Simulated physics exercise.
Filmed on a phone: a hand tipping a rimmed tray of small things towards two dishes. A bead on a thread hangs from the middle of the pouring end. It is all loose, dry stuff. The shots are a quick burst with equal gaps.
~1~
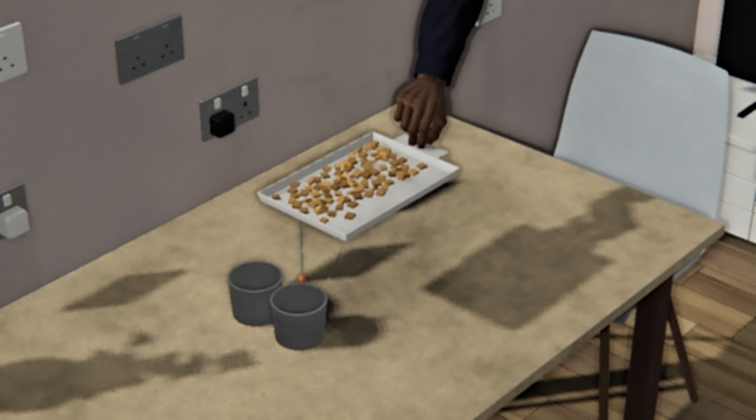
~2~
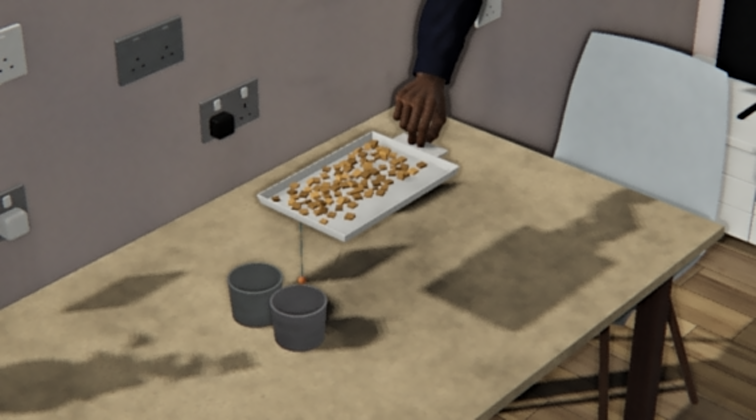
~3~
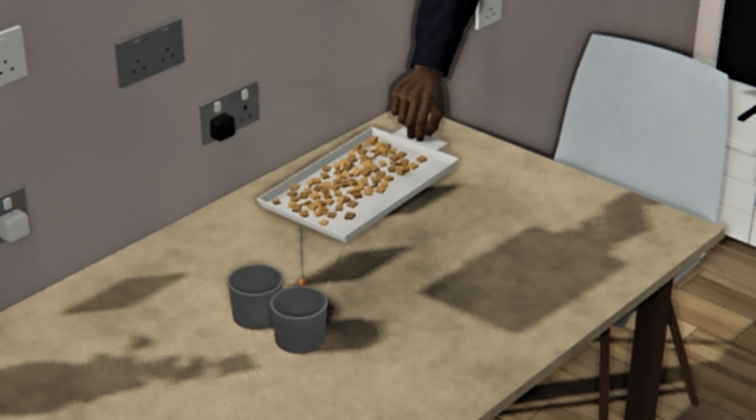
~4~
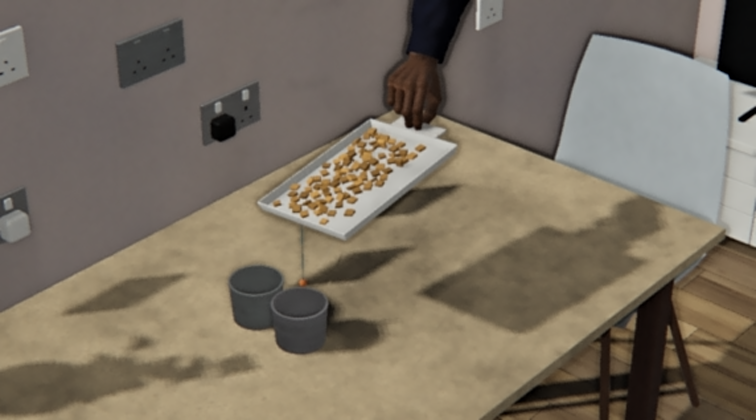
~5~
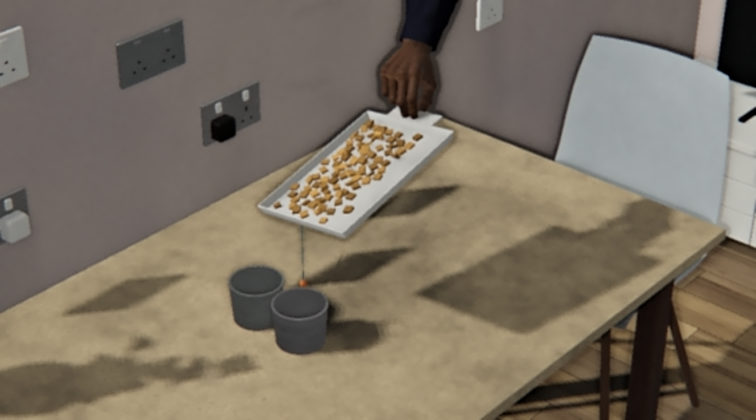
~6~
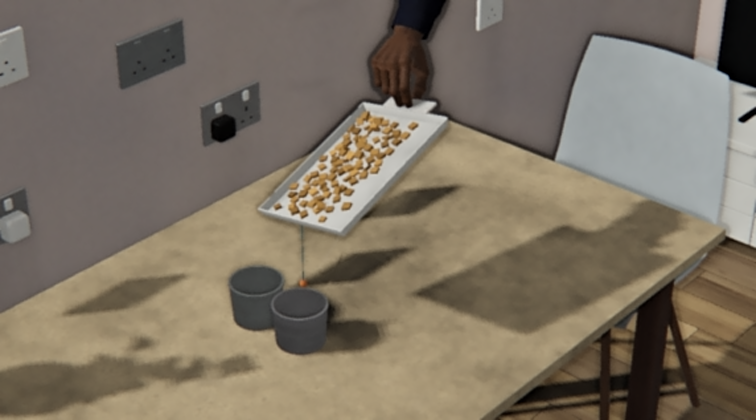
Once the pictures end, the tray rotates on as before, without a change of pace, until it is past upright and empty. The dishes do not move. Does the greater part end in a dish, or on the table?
They take the larger part between them.
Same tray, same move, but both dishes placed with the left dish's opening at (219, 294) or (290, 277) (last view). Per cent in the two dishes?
In turn 0 and 40 in a hundred.
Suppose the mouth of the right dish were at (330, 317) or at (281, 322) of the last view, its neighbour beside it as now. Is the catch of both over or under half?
First under half, then below a half.
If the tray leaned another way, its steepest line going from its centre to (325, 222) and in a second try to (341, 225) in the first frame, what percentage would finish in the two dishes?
In turn 30 and 10 in a hundred.
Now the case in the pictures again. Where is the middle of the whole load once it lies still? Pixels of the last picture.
Around (259, 307).
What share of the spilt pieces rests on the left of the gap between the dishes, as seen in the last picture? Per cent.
Close to 40 per cent.
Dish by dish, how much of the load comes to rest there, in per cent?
The left dish has 80 per cent, the right dish has 0.
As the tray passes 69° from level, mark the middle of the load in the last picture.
Near (284, 194).
Soon, tray tipped steeply; nearly all on the tray; a small part in the air.
A while on, tray tipped past a quarter turn; a stray few in the right dish; most in the left dish; a small part outside both; a small part in the air.
Towards the end, tray tipped past a quarter turn; a stray few in the right dish; most in the left dish; about a quarter outside both.
Finally, tray tipped past a quarter turn; a stray few in the right dish; most in the left dish; about a quarter outside both.
